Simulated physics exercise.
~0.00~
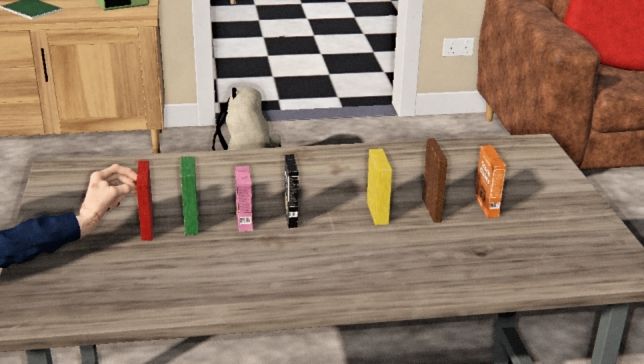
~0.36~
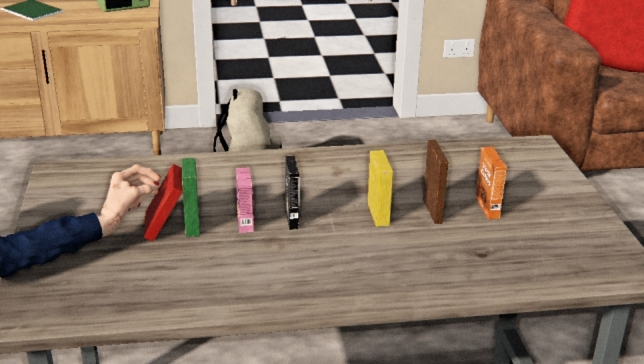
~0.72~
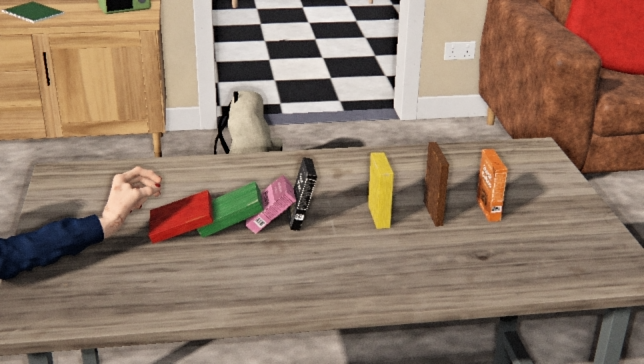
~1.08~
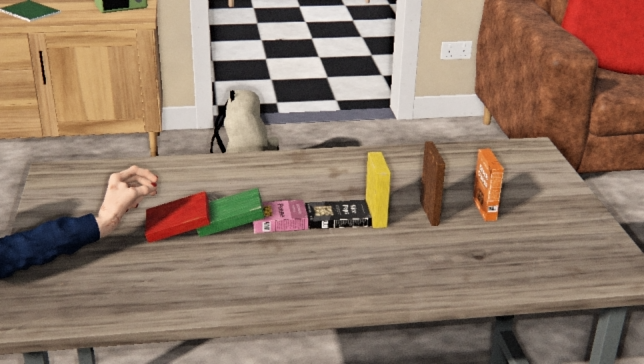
A hand tips the red block, toppling the green, pink and black pieces rightward, leaving three standing.
